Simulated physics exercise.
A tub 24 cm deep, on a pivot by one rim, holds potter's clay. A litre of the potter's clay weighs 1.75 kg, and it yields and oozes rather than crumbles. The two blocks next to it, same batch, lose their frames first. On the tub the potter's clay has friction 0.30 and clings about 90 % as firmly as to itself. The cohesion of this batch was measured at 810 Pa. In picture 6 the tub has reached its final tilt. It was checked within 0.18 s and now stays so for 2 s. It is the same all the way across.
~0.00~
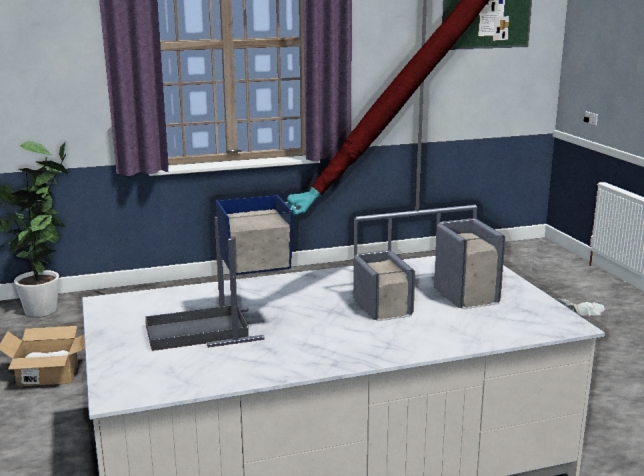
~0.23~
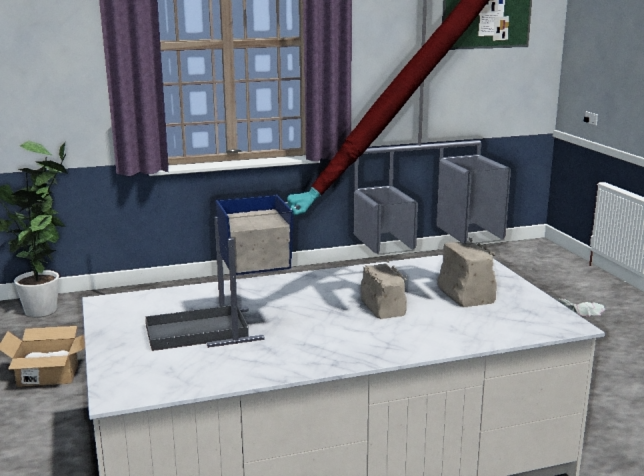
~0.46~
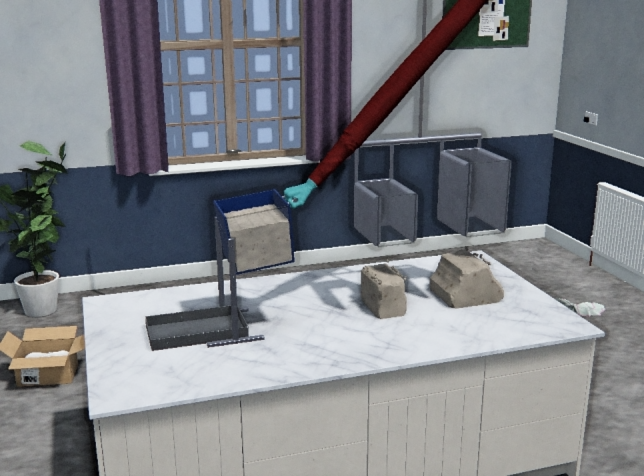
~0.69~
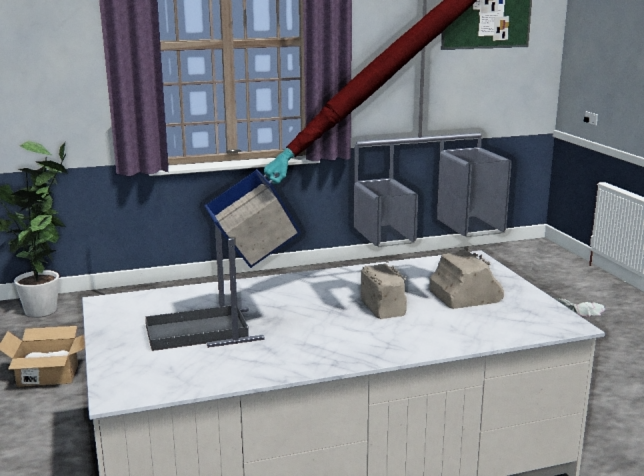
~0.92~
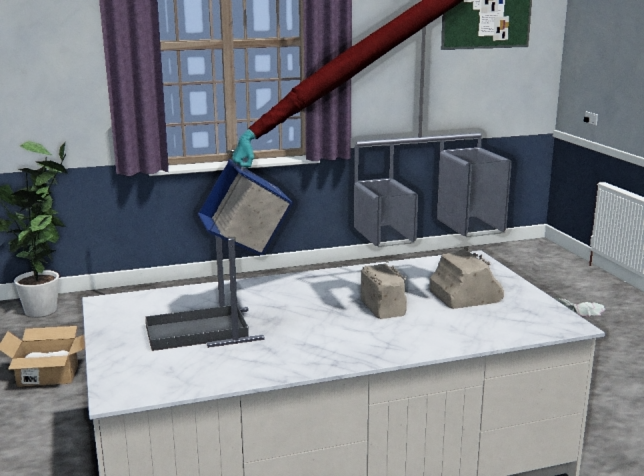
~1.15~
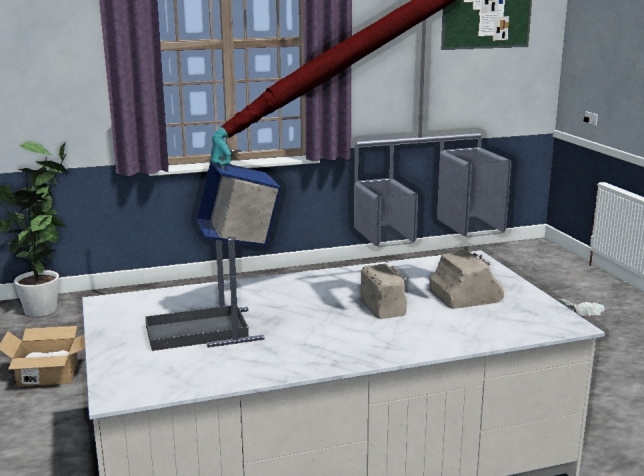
A red arm tilts a blue tub of clay steeply after two clay blocks are uncovered.
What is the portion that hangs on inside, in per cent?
It comes to some 100 %.
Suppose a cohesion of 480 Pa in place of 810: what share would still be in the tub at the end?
It would be near 100 %.
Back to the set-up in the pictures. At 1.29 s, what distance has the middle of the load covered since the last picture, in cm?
About 0 cm.
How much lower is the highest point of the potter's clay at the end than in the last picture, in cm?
About 0 cm.
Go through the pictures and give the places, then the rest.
The first frame shows handle-side rim at (290, 211), tilt 0 degrees; top of the potter's clay at (246, 230); blocks stand 18 cm, 28 cm (left to right).
The second frame shows handle-side rim at (290, 211), tilt 0 degrees; top of the potter's clay at (246, 230); blocks stand 18 cm, 24 cm (left to right).
The third frame shows handle-side rim at (288, 206), tilt 6 degrees; top of the potter's clay at (284, 221); blocks stand 18 cm, 20 cm (left to right).
The fourth frame shows handle-side rim at (269, 185), tilt 31 degrees; top of the potter's clay at (274, 200); blocks stand 18 cm, 19 cm (left to right).
The fifth frame shows handle-side rim at (241, 175), tilt 58 degrees; top of the potter's clay at (255, 185); blocks stand 18 cm, 19 cm (left to right).
The sixth frame shows handle-side rim at (221, 175), tilt 74 degrees; top of the potter's clay at (239, 181); blocks stand 18 cm, 19 cm (left to right).
After 1.29 s, the tub is at 74 degrees and holds 100 %.
After 1.46 s, the tub is at 74 degrees and holds 100 %.
After 1.63 s, the tub is at 74 degrees and holds 100 %.
After 1.80 s, the tub is at 74 degrees and holds 100 %.
After 3.15 s, at the end, the tub is at 74 degrees and holds 100 %.
